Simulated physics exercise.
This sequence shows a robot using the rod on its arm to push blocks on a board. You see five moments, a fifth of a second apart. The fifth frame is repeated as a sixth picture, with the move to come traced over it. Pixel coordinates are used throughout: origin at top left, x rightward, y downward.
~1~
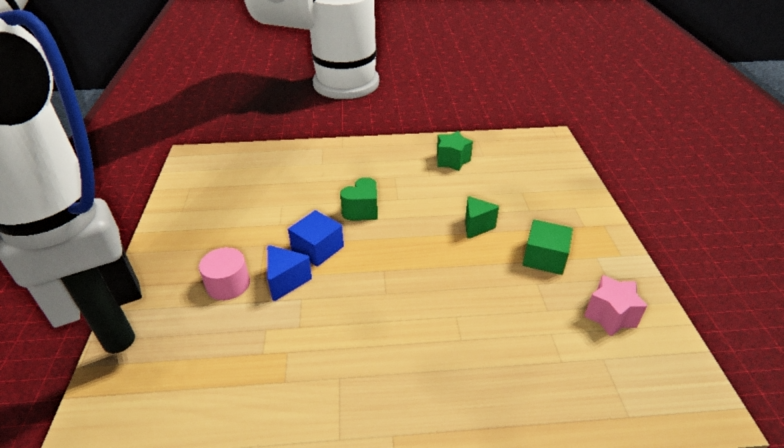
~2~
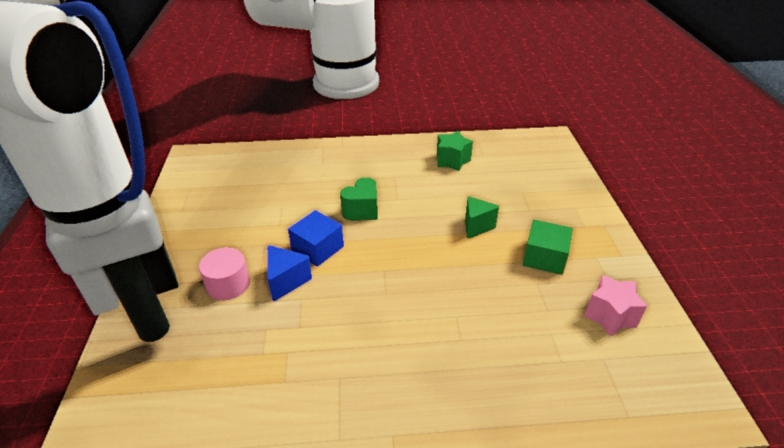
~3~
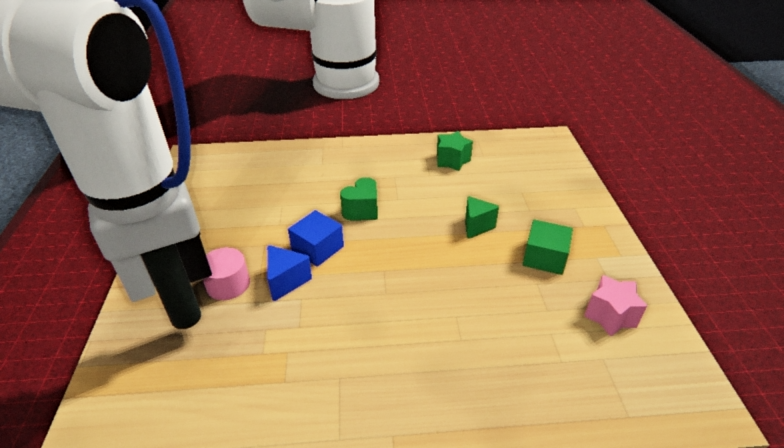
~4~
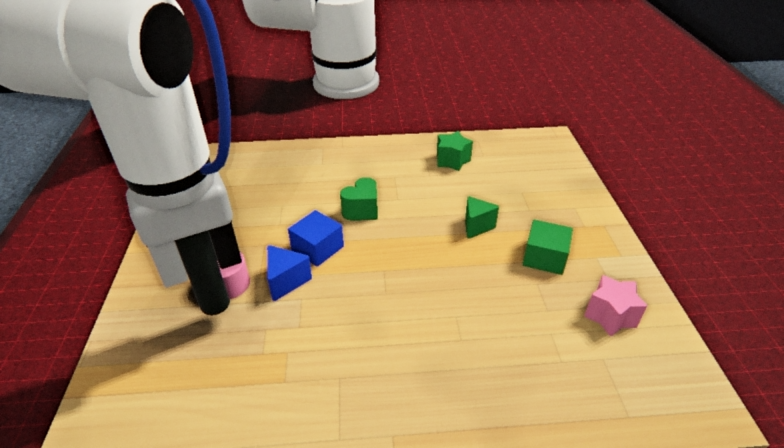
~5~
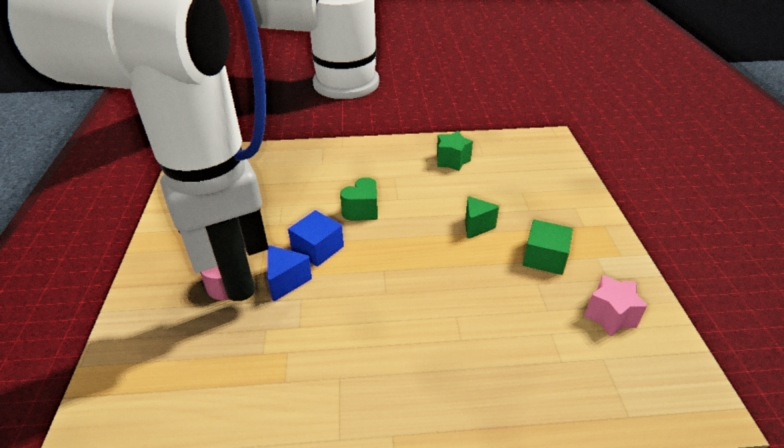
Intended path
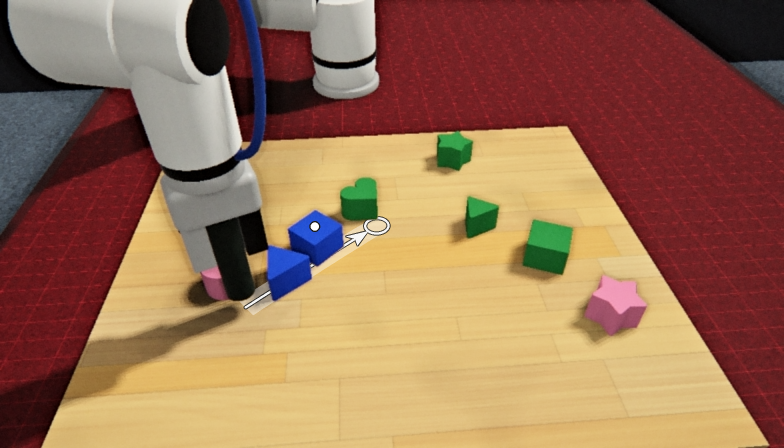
A robot arm with a dark rod moves rightward and slightly up from the left edge of a wooden board holding pink, blue and green blocks. The rod passes in front of the pink round block, gradually covering most of it, and ends beside the blue triangle while the other blocks stay still.
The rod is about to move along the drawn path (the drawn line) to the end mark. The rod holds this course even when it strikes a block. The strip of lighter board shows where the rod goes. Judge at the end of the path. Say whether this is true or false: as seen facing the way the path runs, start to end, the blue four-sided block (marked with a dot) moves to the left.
That is true.
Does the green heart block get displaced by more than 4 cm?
No, that is not what happens.
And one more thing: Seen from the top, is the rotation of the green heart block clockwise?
Short answer: Yes.
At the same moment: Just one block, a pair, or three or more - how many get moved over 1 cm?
Shifted over 1 cm: Three or more.
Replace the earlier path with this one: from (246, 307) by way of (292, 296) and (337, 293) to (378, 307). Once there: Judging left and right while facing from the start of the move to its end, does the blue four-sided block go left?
I'd say yes.
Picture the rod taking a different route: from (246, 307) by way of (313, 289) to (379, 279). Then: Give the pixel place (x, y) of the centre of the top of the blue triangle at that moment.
I'd say the blue triangle ends with its top centre at (351, 241).
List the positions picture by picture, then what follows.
In the first picture, lower end of the rod (119, 342), tops of blocks, pink round block (222, 262), blue triangle (282, 260), blue four-sided block (315, 227), green heart block (361, 189).
In the second picture, rod (154, 330), blocks as before.
In the third picture, rod (187, 318), blocks as before.
In the fourth picture, rod (215, 305), blocks as before.
In the fifth picture, rod (241, 292), pink round block hidden, blue triangle (282, 260), blue four-sided block (315, 227), green heart block (361, 189).
The drawn path runs from (246, 307) directly to (377, 226); the dot is on the blue four-sided block.
What follows on the original path. One third of the way, rod (292, 260); blue triangle (318, 248); blue four-sided block (322, 224), turned 25° anticlockwise.
Two thirds of the way, rod (336, 234); blue triangle (362, 234); blue four-sided block (341, 207), turned 40° anticlockwise; green heart block (365, 185).
At the end, rod (376, 210); pink round block not moved; blue triangle (374, 228), turned 60° clockwise; blue four-sided block (349, 194), turned 80° anticlockwise; green heart block (367, 173), turned 30° clockwise.
